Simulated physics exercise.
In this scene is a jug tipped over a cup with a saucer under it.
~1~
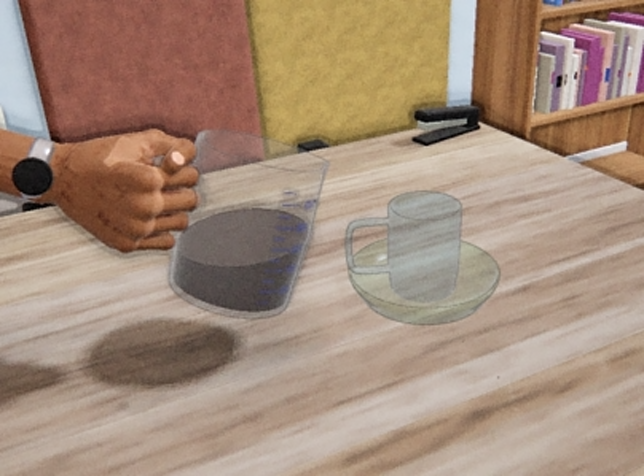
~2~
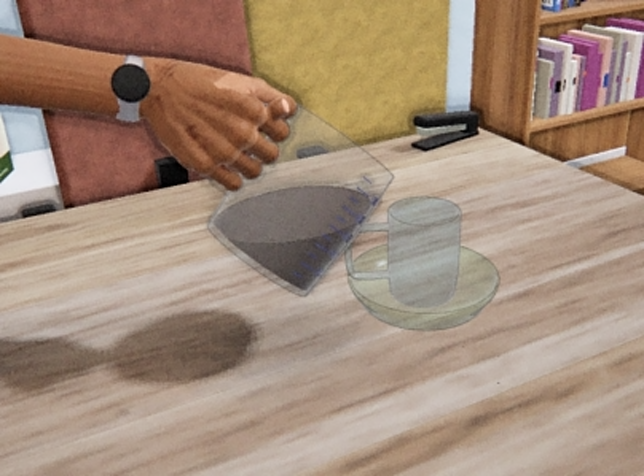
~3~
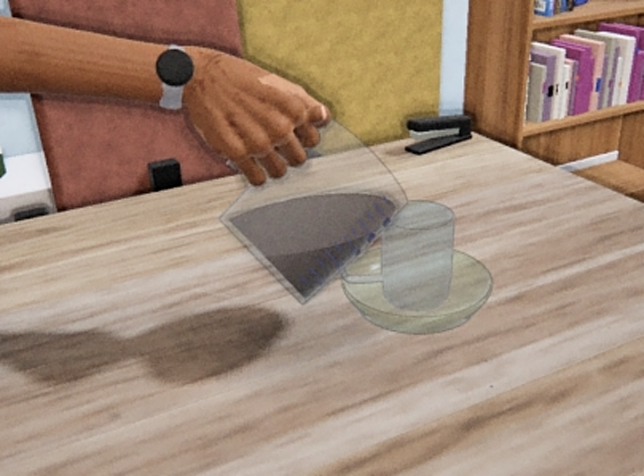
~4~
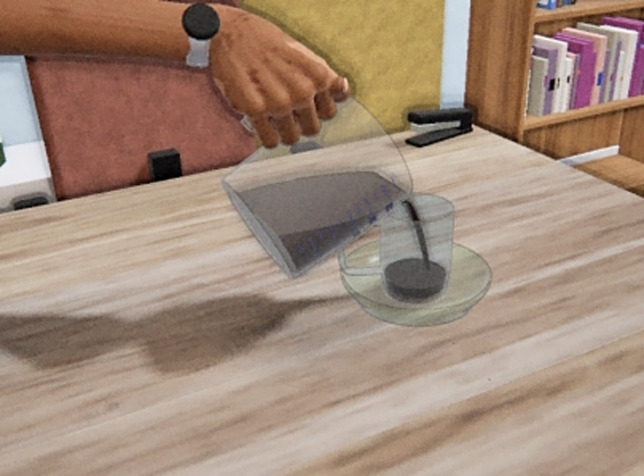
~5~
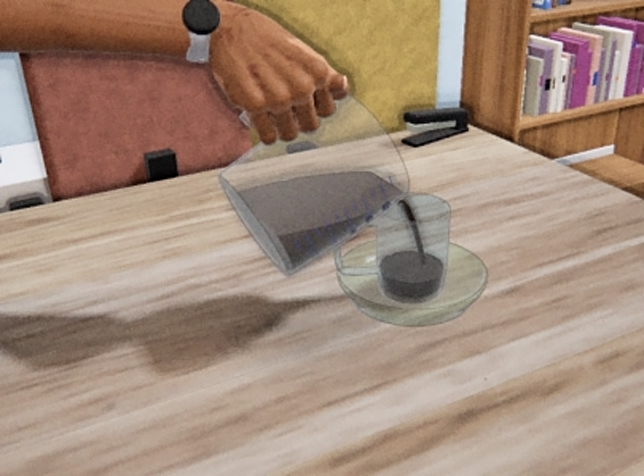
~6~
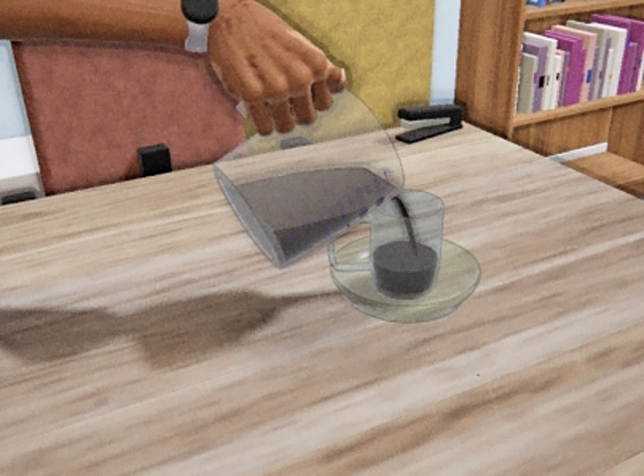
A hand tilts a clear jug and pours dark liquid into a cup on a saucer.
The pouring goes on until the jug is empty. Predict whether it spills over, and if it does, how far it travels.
Spills into the saucer only.
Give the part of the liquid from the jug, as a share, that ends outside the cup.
Roughly 30 %.
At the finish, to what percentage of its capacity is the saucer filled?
Close to 50 per cent.
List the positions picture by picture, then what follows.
In the first picture, a hand has the jug; jug (246, 219) about a third full; cup (424, 244) empty; saucer (467, 307) dry.
In the second picture, the jug is tipped; jug (303, 198) tipped 45° with all of its load; cup (423, 249) empty.
In the third picture, the jug is tipped; jug (315, 209) tipped 55° with all of its load; cup (417, 253) empty.
In the fourth picture, the stream is running; jug (320, 186) tipped 65° with nearly all of its load; cup nearly empty, surface at (415, 274).
In the fifth picture, the stream is running; jug (317, 183) tipped 65° with nearly all of its load; cup (412, 245) about a quarter full.
In the sixth picture, the stream is running; jug (311, 177) tipped 70° with about three quarters of its load; cup about a third full, surface at (405, 257); saucer (448, 305) dry.
Shortly, the cup is about three quarters full; the saucer is dry.
Then, the cup is full to the brim; the saucer is wet, with room to spare.
At the finish, the cup is full to the brim; the saucer is wet, with room to spare.
